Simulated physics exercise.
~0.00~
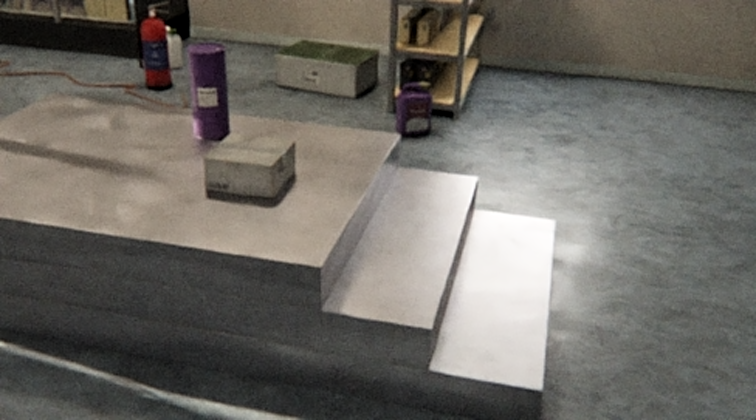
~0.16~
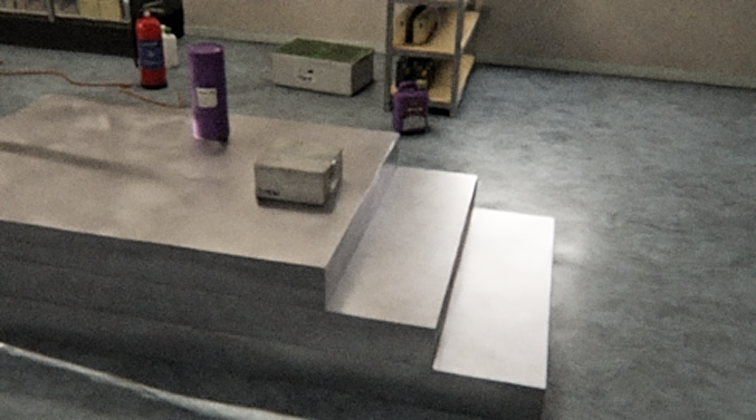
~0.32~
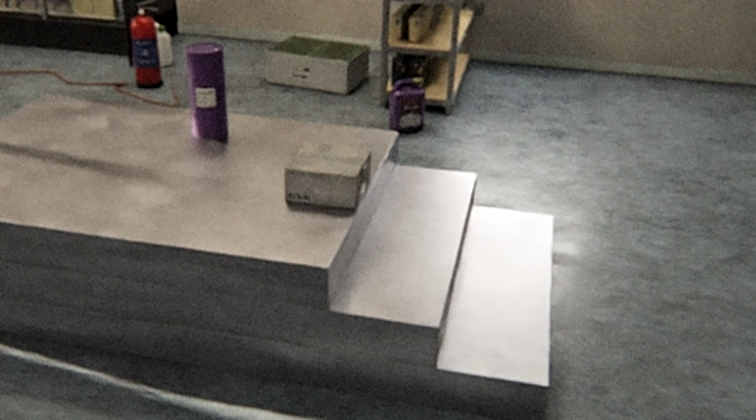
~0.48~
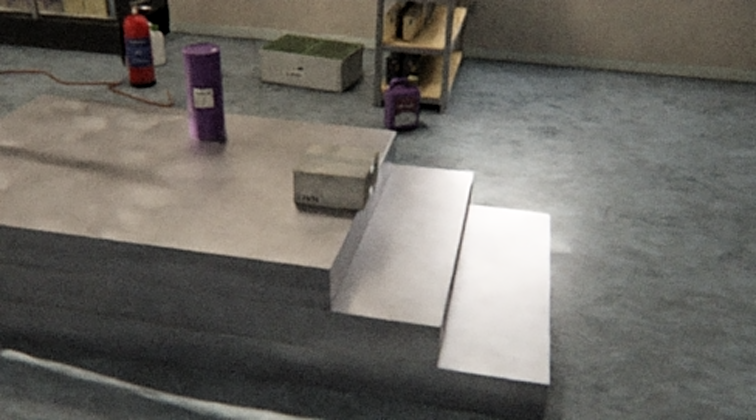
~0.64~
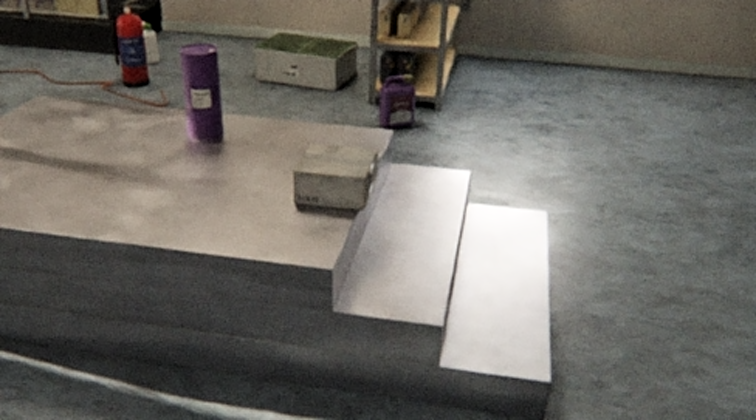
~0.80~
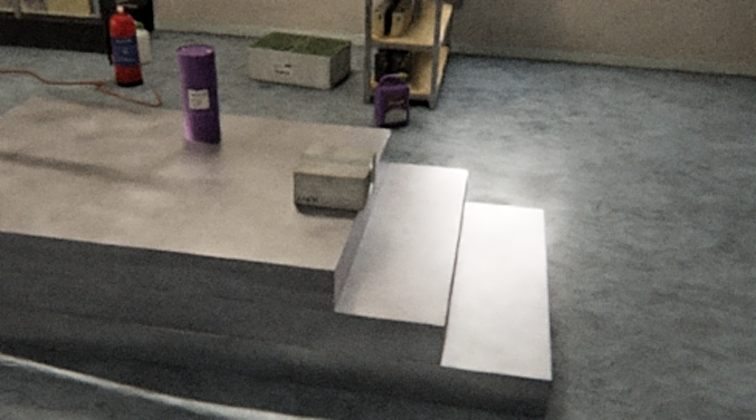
A pale box slides right across the landing and stops at the edge above the steps.
